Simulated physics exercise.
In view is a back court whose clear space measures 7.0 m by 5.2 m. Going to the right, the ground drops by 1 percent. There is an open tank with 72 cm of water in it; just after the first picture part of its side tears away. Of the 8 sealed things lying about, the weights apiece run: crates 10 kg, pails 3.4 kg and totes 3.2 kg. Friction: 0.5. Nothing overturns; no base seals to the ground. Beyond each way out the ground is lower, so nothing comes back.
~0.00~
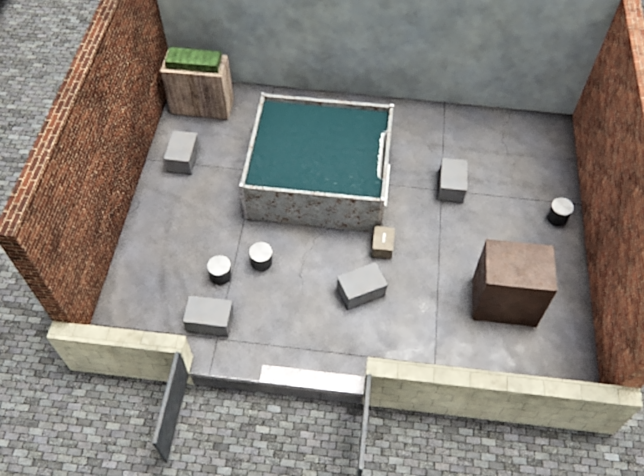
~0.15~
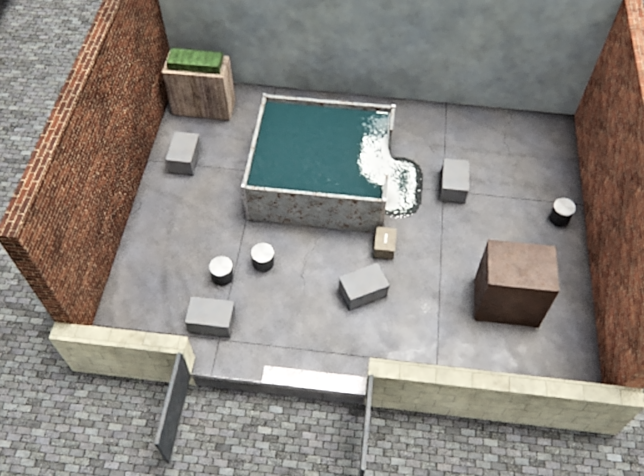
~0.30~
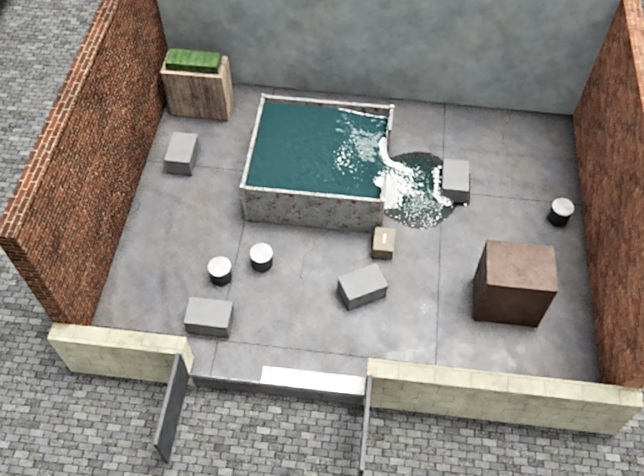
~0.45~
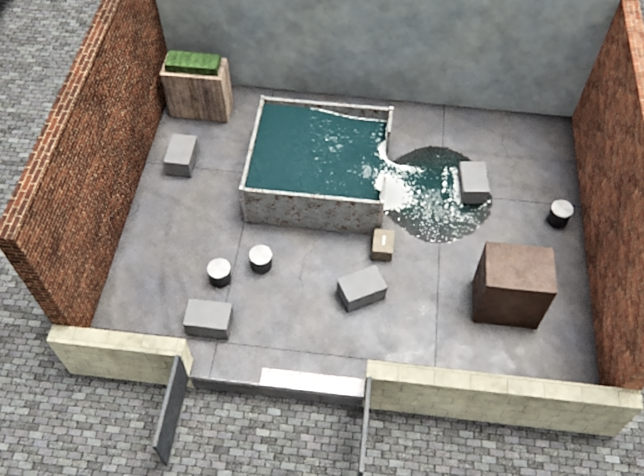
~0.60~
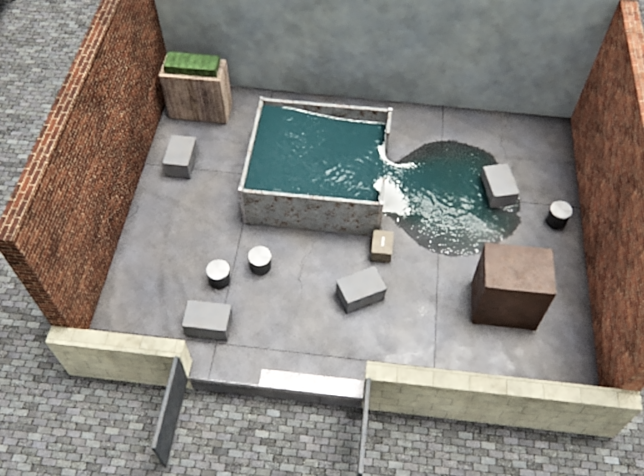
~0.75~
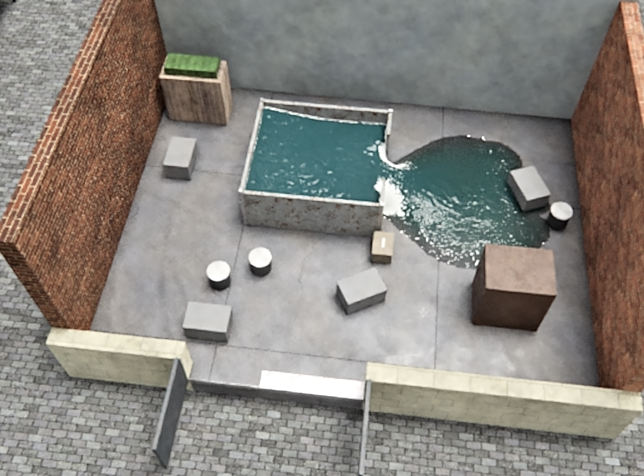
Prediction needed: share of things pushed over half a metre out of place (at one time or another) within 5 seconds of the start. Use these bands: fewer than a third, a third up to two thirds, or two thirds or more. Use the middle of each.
It falls in fewer than a third.
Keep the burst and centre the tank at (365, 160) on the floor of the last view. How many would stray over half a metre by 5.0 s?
The count would be 4.
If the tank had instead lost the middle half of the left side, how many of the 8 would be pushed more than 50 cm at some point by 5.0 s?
Then it comes to 3.
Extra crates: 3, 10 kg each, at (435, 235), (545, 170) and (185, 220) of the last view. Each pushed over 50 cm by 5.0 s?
Going through them in turn, I'd say beyond, beyond and not that far.
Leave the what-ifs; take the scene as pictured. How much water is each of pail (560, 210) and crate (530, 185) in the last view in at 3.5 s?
Roughly 15 and 18 cm.
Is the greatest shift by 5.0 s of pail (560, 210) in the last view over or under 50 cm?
Verdict: Exceeding.
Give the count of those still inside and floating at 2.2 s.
Count: 2.
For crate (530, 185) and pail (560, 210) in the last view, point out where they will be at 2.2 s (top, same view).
They end up about (574, 146) and (586, 231) in the last view.
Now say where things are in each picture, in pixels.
In the first frame, a crate at (454, 174), on the bottom; a crate at (181, 146) rests on the ground; water covers 3.5 m2; 0 of 8 have shifted.
In the second frame, a crate at (456, 174), on the bottom; a crate at (182, 147) rests on the ground; water covers 4.1 m2; 0 of 8 have shifted.
In the third frame, a crate at (456, 175) rests on the ground; a crate at (181, 147), on the bottom; 4.8 m2 under water; 0 of 8 have shifted.
In the fourth frame, a crate at (475, 176), on the bottom, 32 cm from its start; a crate at (180, 149) rests on the ground; water covers 5.7 m2; 1 of 8 have shifted.
In the fifth frame, a crate at (501, 180) rests on the ground, 74 cm from its start; a crate at (179, 150), on the bottom; 6.9 m2 under water; 1 of 8 have shifted.
In the sixth frame, a crate at (530, 183), on the bottom, 119 cm from its start; a crate at (180, 152), on the bottom; 8.3 m2 under water; 1 of 8 have shifted.
After 1.1 s 1 of 8 are over 50 cm from their spots; 1 afloat.
After 2.2 s 2 of 8 are over 50 cm from their spots; 2 afloat.
After 3.5 s 2 of 8 are over 50 cm from their spots; 2 afloat.
After 5.0 s 2 of 8 are over 50 cm from their spots, and 2 have been at some point; 2 afloat.
